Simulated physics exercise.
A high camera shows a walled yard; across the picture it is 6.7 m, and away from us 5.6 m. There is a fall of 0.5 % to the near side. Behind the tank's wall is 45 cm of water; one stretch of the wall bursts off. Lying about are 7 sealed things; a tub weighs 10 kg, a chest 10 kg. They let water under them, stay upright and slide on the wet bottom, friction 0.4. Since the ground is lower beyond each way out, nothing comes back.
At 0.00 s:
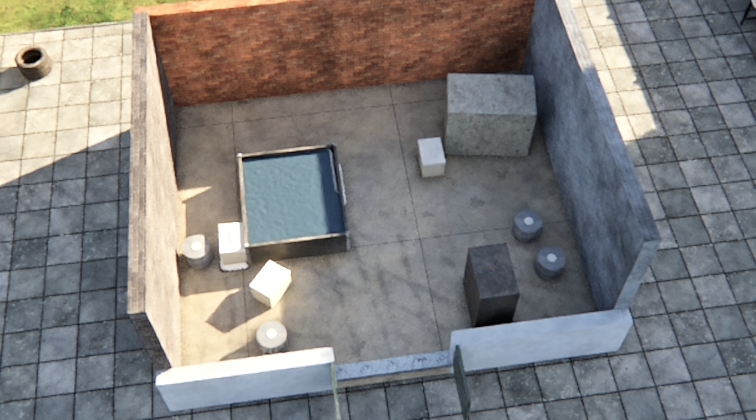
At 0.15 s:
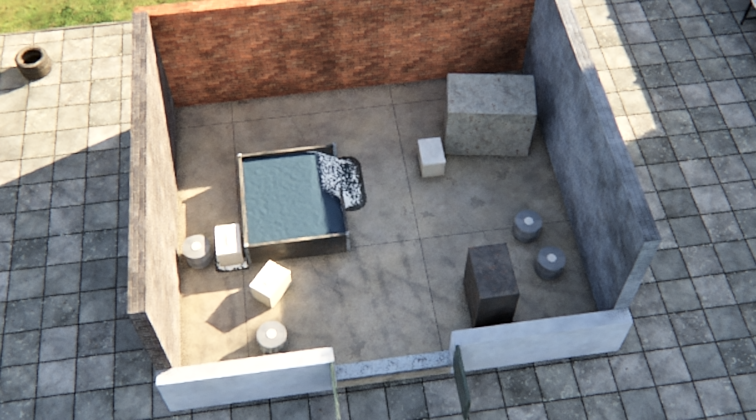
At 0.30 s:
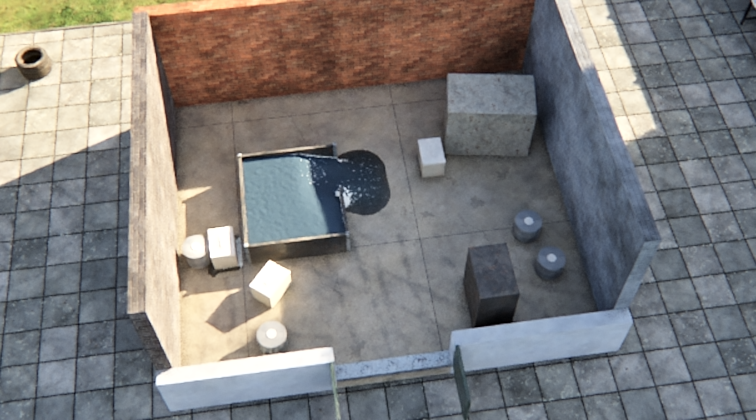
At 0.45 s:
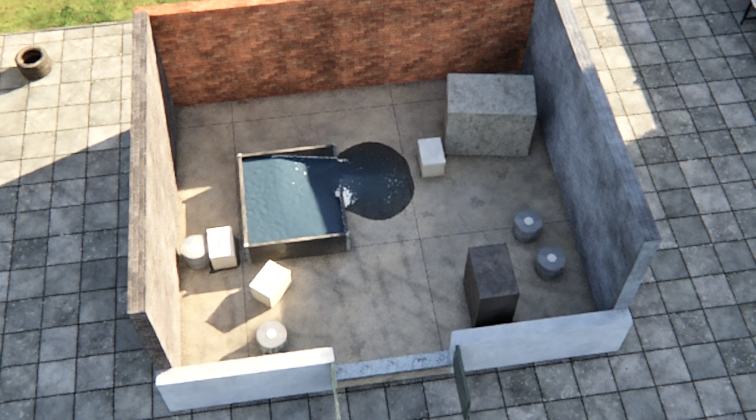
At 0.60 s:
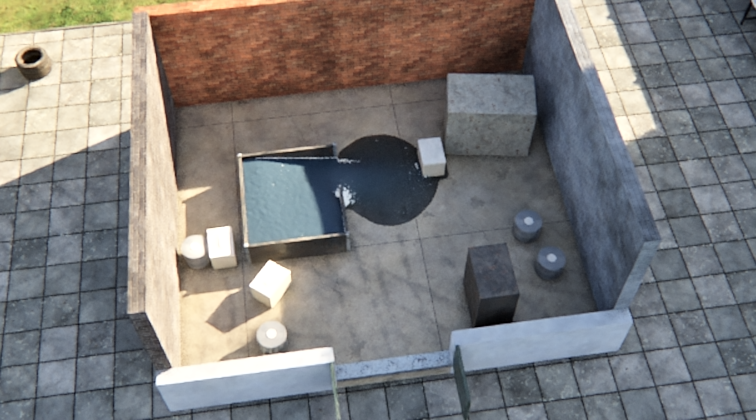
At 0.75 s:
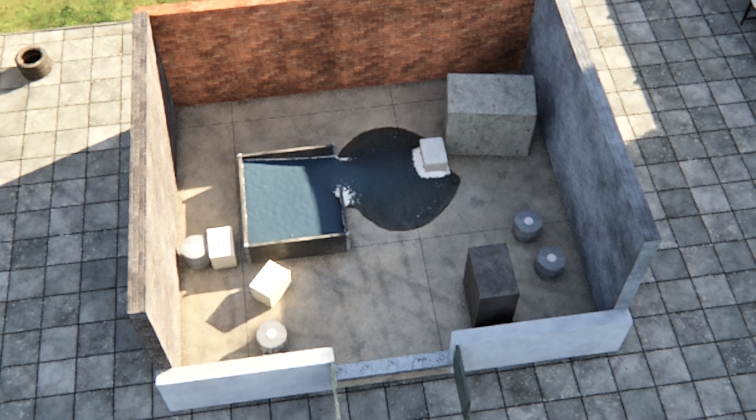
Walled yard seen from above, with water bursting from the right side of a square tank and spreading around a white block.
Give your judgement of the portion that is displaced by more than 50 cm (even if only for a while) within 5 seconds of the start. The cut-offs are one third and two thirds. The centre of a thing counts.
The share is between one third and two thirds.
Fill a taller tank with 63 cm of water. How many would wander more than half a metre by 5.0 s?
In that case the number is 3.
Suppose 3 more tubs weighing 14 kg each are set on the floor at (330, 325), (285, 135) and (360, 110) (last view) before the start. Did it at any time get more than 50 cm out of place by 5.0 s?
Order as listed: Inside half a metre / inside half a metre / inside half a metre.
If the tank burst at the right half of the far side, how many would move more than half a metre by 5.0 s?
0.
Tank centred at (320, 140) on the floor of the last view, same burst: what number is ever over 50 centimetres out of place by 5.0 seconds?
So the tally would be 1.
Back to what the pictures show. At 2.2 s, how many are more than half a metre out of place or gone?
By then 1.
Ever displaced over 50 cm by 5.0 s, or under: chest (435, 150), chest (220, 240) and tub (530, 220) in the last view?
The first is beyond the limit, the second inside the limit, and the third beyond the limit.
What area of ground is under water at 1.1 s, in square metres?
Flooded: Near 8.5 m2.
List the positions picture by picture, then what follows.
A chest at (232, 237) rests on the ground; a chest at (432, 151) rests on the ground; water covers 3.0 m2; 0 of 7 have shifted, in the first picture.
A chest at (228, 239) rests on the ground, 7 cm from its start; a chest at (432, 151) rests on the ground; 3.4 m2 under water; 1 of 7 have shifted, in the second picture.
A chest at (222, 242), on the bottom, 18 cm from its start; a chest at (432, 151) rests on the ground; water covers 3.9 m2; 1 of 7 have shifted, in the third picture.
A chest at (221, 242), on the bottom, 19 cm from its start; a chest at (432, 151) rests on the ground; water covers 4.7 m2; 1 of 7 have shifted, in the fourth picture.
A chest at (221, 242) rests on the ground, 19 cm from its start; a chest at (432, 151), on the bottom; water covers 5.5 m2; 1 of 7 have shifted, in the fifth picture.
A chest at (221, 242) rests on the ground, 19 cm from its start; a chest at (434, 150) rests on the ground, 4 cm from its start; water covers 6.3 m2; 1 of 7 have shifted, in the sixth picture.
After 1.1 s 0 of 7 are over 50 cm from their spots; 0 afloat.
After 2.2 s 1 of 7 are over 50 cm from their spots; 1 afloat.
After 3.5 s 1 of 7 are over 50 cm from their spots; 2 afloat.
After 5.0 s 3 of 7 are over 50 cm from their spots, and 3 have been at some point; 3 afloat.
